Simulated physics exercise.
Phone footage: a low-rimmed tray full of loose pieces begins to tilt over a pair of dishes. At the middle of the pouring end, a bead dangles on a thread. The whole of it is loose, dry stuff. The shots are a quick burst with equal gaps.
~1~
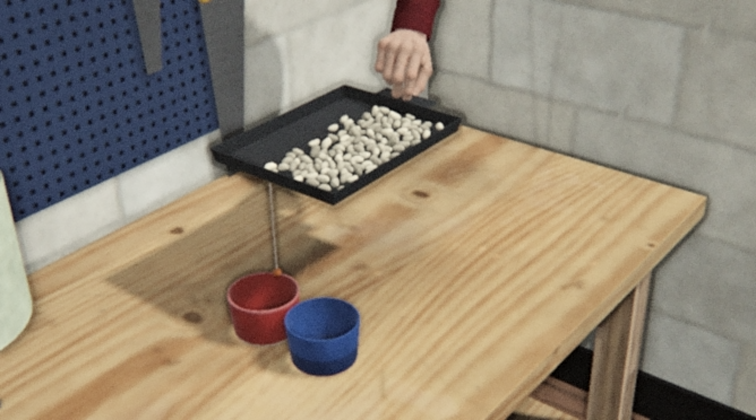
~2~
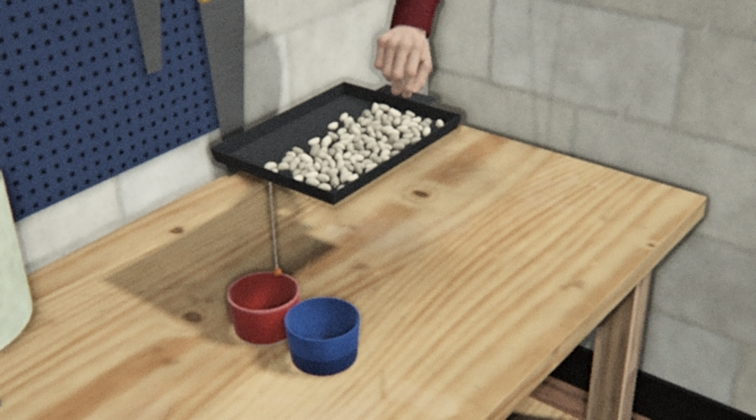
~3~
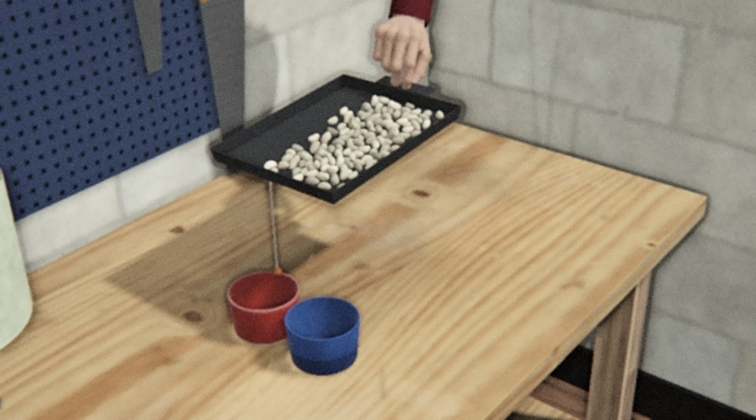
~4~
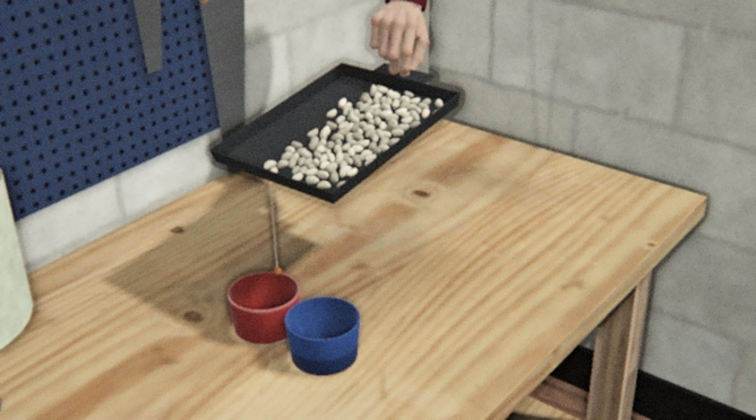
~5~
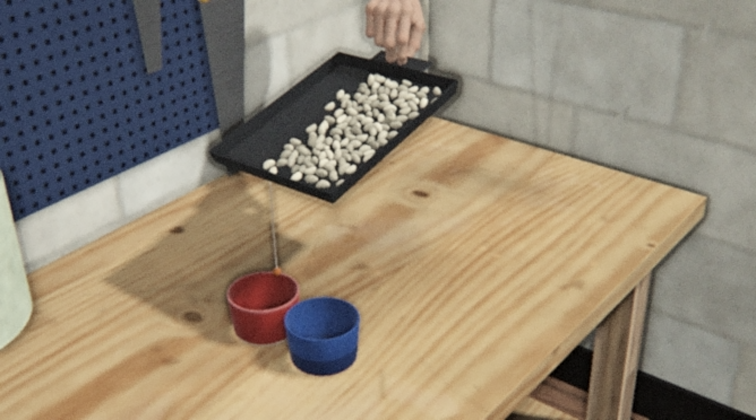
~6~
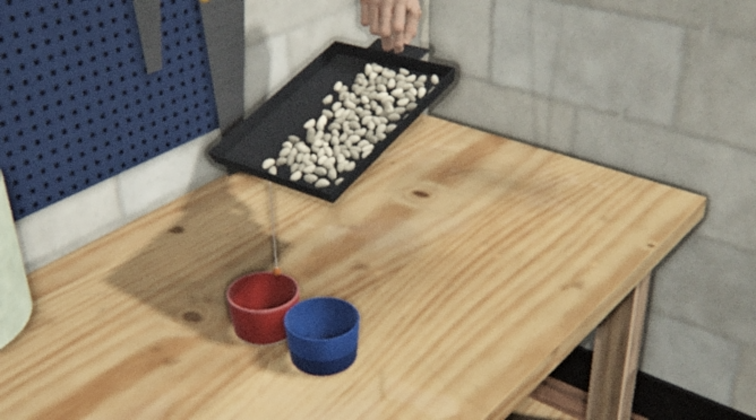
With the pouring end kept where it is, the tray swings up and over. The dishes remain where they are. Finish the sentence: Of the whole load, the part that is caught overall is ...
... less than half of it.
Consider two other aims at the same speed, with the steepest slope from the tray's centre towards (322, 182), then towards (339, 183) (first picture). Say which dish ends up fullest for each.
The right-side dish, then the right-side dish.
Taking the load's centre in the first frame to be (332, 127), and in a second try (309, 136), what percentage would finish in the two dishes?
30 % and 30 %.
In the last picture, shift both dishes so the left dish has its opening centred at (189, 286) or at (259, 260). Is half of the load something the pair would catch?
The dishes end up with the greater share in the first try and the lesser share in the second.
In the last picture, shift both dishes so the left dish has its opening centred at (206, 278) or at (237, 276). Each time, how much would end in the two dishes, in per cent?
About 80 and 40 per cent respectively.
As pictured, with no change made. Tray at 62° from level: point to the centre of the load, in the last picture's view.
Roughly (282, 145).
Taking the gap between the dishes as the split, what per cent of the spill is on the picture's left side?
100 %, near enough.
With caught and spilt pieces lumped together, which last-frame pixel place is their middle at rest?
(221, 349).
Shortly afterwards, tray tipped steeply; all but a few on the tray; only a few in the air.
Next, tray tipped past a quarter turn; the bulk on the tray; a little in the left dish; a little outside both; a little in the air.
Some moments later, tray tipped past a quarter turn; only a few in the right dish; near a quarter in the left dish; the bulk outside both.
In the end, tray tipped past a quarter turn; only a few in the right dish; near a quarter in the left dish; the bulk outside both.
